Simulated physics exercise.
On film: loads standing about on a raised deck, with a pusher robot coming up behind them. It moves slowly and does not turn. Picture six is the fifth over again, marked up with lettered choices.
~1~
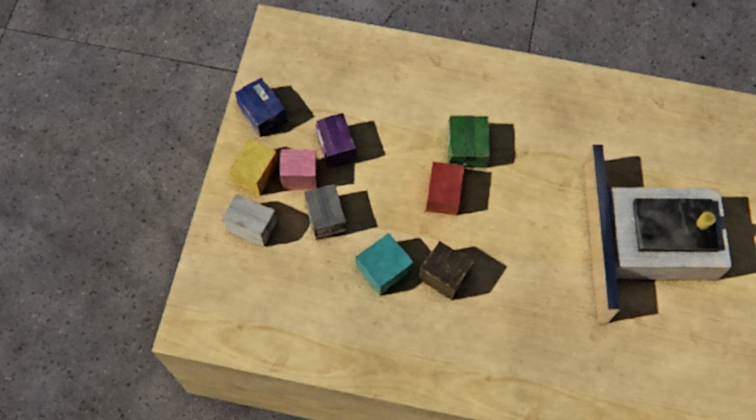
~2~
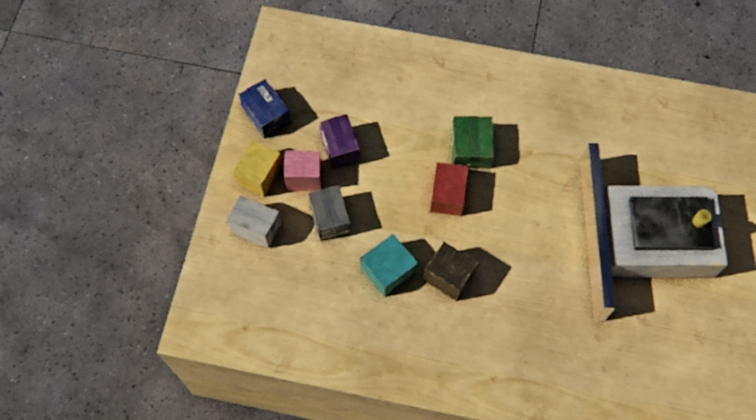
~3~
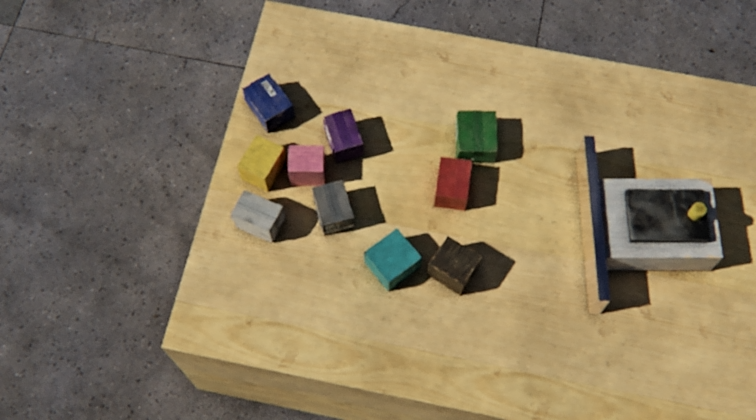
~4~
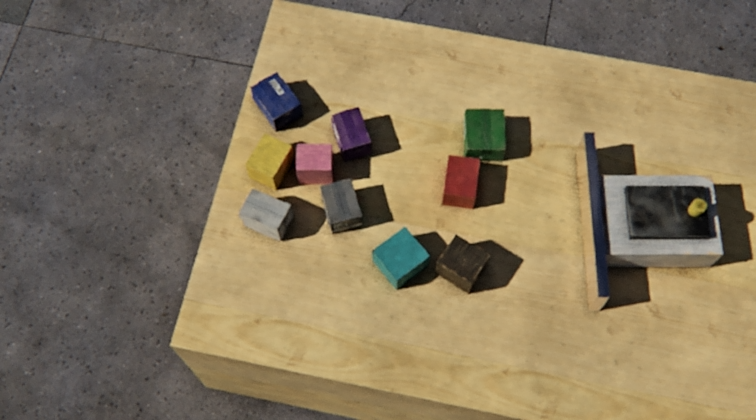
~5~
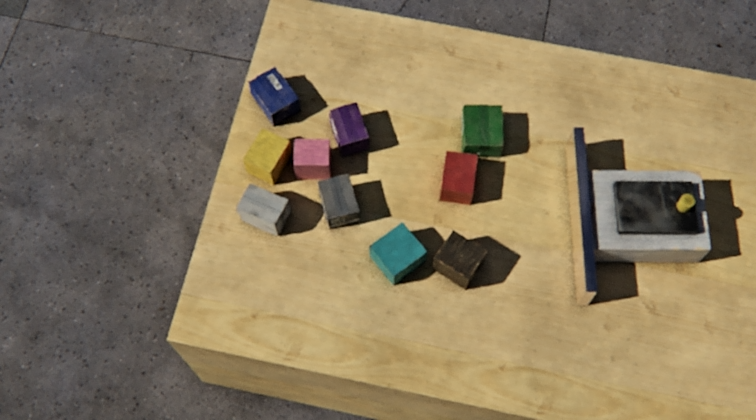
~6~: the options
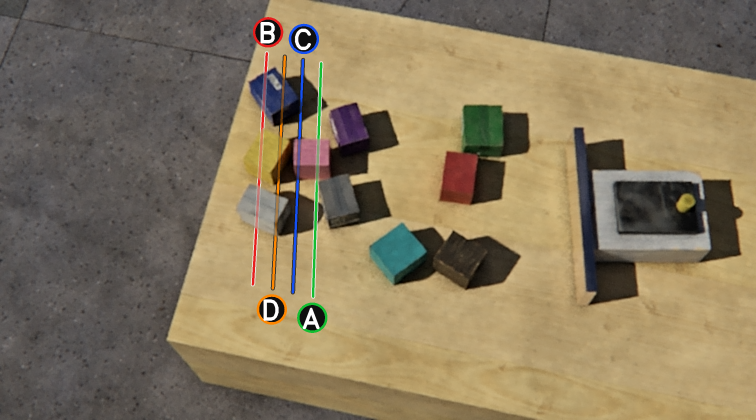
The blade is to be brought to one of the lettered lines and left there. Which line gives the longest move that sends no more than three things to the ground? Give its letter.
Line D.
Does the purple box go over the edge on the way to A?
No.
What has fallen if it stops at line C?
The yellow crate.
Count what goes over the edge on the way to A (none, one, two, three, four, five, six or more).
By then, none.
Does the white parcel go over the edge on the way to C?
No.
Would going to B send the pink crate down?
Yes.
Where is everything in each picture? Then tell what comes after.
The first picture shows pink crate (299, 170); blue parcel (261, 107); white parcel (250, 220).
The second picture shows robot (665, 222); yellow crate (258, 169).
The third picture shows robot (661, 215); black crate (454, 266).
The fourth picture shows robot (661, 212); purple box (352, 134).
The fifth picture shows robot (649, 207); turquoise crate (398, 254); pink crate (313, 160); blue parcel (275, 96).
On the marked copy, A at (317, 174); B at (260, 163); C at (298, 170); D at (279, 166).
With D. Early on, robot (538, 185); black crate (443, 262); green box (444, 125).
Further on, robot (428, 164); purple box (306, 130); pink crate (300, 169).
At the end, robot (342, 147); yellow crate over the edge; blue parcel over the edge; three fallen.
As for the rest, A is within the limit but short; B drops four; C is within the limit but short.
